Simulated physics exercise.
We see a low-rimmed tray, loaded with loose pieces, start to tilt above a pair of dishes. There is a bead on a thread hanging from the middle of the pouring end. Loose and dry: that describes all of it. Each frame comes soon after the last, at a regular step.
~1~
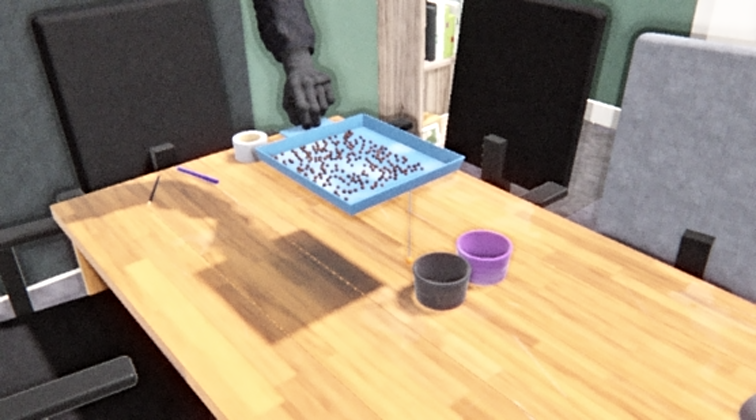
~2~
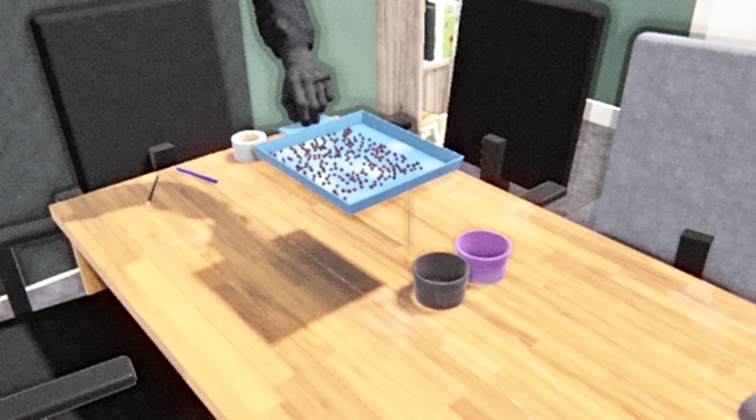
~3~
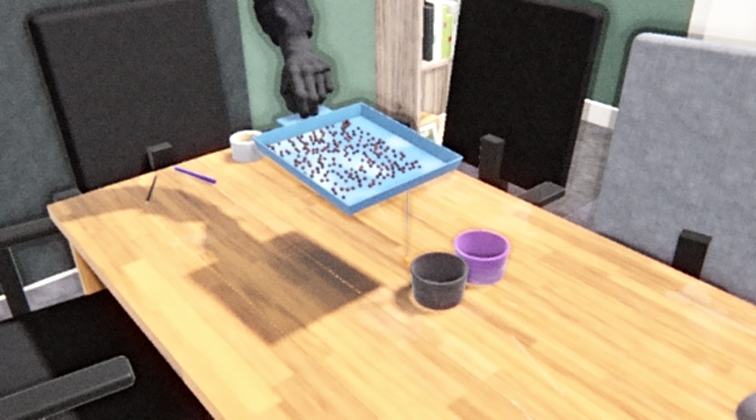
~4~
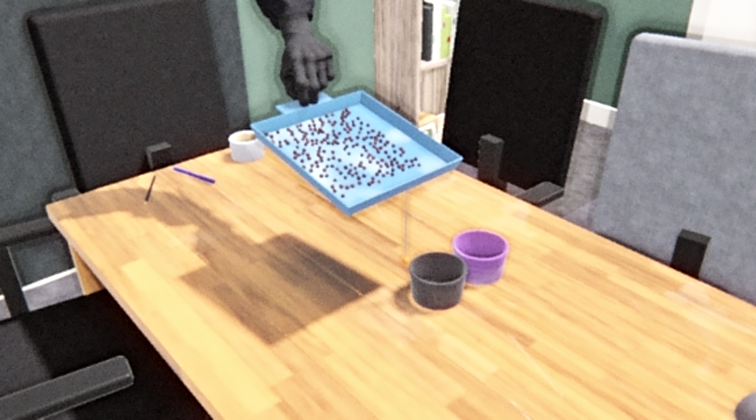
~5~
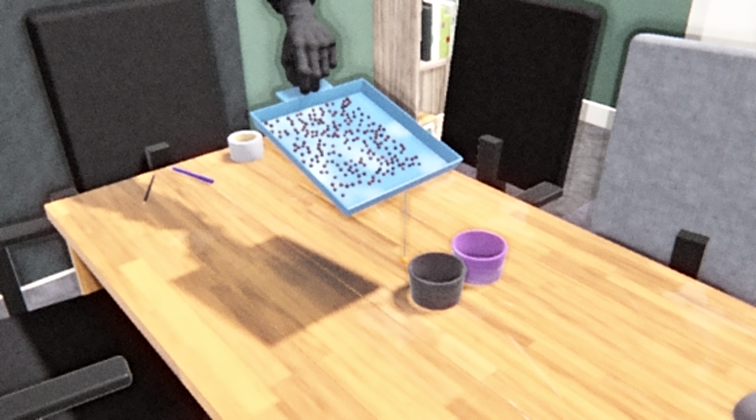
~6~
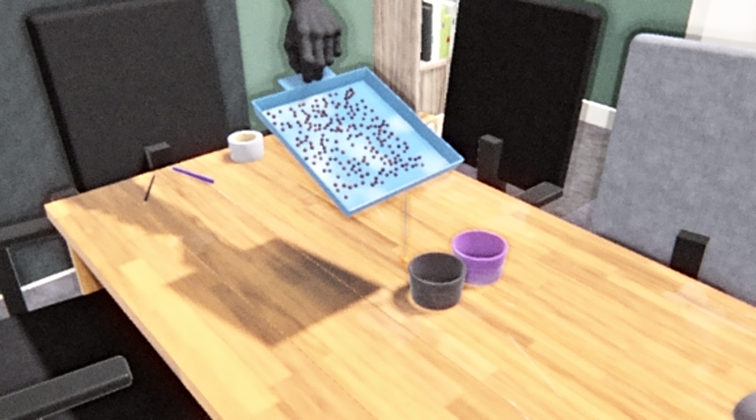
A gloved hand tilts a blue tray of small dark pieces toward two small dishes.
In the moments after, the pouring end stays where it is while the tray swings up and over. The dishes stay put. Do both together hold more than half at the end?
The dishes will keep a minor share of it.
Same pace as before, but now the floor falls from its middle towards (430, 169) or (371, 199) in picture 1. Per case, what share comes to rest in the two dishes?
Close to 30 percent first and close to 0 percent second.
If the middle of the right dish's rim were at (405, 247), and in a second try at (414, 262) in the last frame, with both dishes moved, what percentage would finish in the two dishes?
Respectively 0 % and 10 %.
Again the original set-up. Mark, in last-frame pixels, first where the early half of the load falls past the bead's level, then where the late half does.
I'd put it at roughly (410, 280), and after that at roughly (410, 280).
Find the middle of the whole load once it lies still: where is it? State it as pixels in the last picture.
Roughly pixel (414, 325).
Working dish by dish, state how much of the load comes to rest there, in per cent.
In the left dish 20 per cent comes to rest, in the right dish 0 per cent.
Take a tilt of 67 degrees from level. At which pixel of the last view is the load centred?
Centre estimate: (393, 192).
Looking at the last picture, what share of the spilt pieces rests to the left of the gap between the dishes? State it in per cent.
Left fraction: Around 80 per cent.
Soon, tray tipped steeply; most on the tray; a small part in the air.
A while on, tray tipped past a quarter turn; about a third on the tray; a small part in the left dish; about a quarter outside both; about a third in the air.
Towards the end, tray tipped past a quarter turn; about a quarter in the left dish; a stray few in the right dish; most outside both.
Finally, tray tipped past a quarter turn; about a quarter in the left dish; a stray few in the right dish; most outside both.
